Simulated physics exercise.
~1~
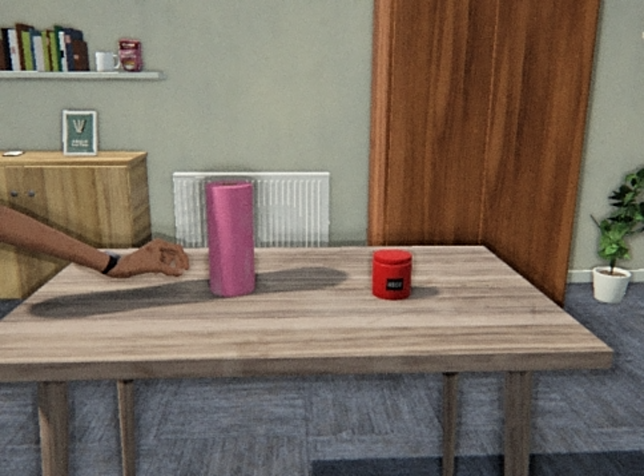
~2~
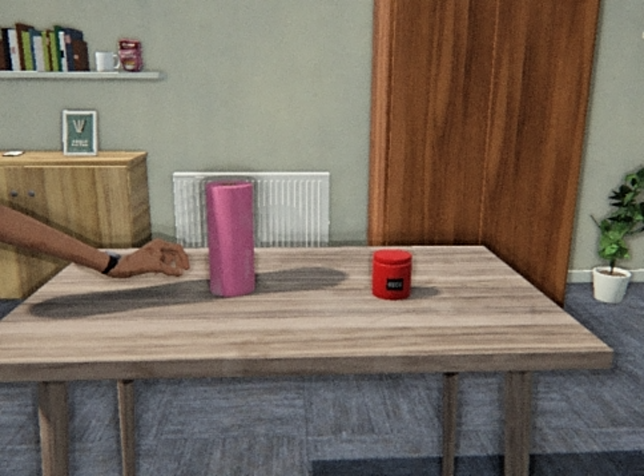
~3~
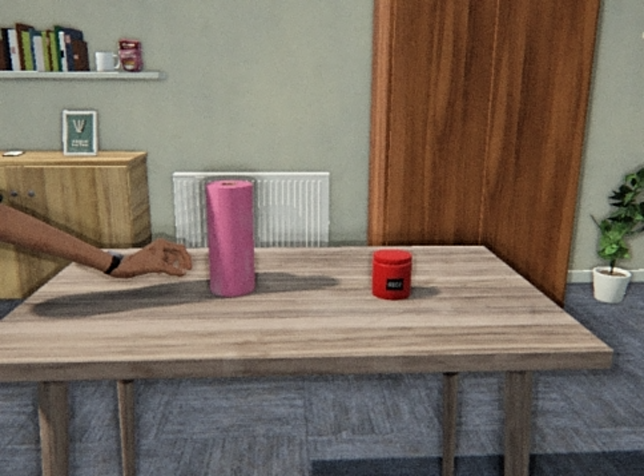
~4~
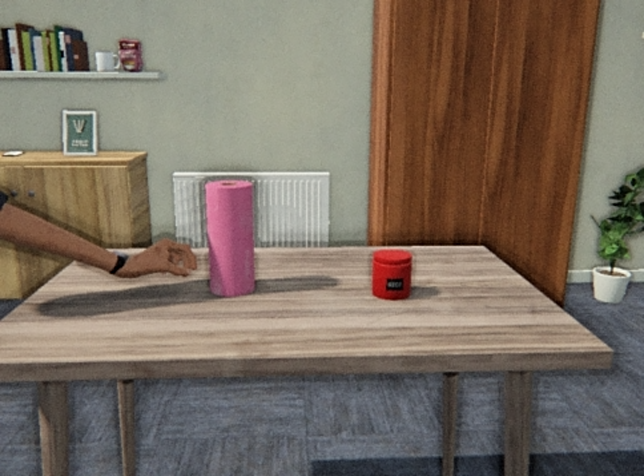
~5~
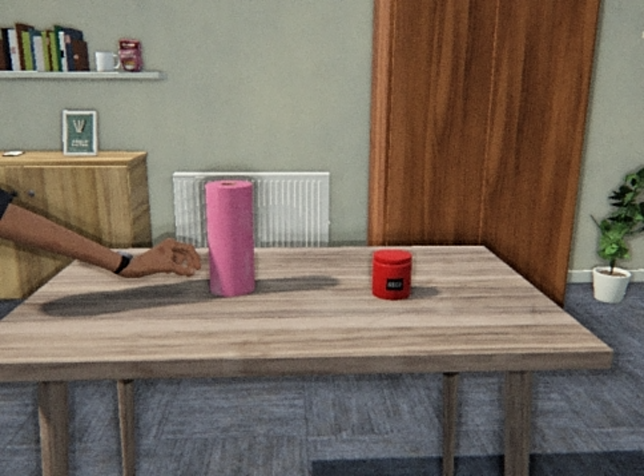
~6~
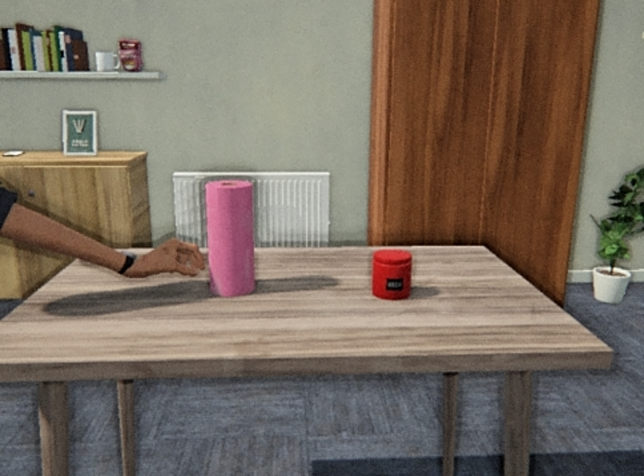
A hand moves slightly right toward a pink roll standing on a wooden table.
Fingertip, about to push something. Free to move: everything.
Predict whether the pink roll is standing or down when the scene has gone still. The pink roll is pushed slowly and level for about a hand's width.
It never goes down.
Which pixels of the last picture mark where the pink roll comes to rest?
The object finishes roughly at pixel (289, 237).
Then, 0.40 s after the last picture, pink roll slid a little near (243, 237).
Then, 0.90 s after the last picture, pink roll slid about its own width near (268, 238).
Then, 1.30 s after the last picture, pink roll slid about its own width near (287, 237).
At rest, moved from the start, pink roll. Seen from the same camera at the end, pink roll near (289, 237).
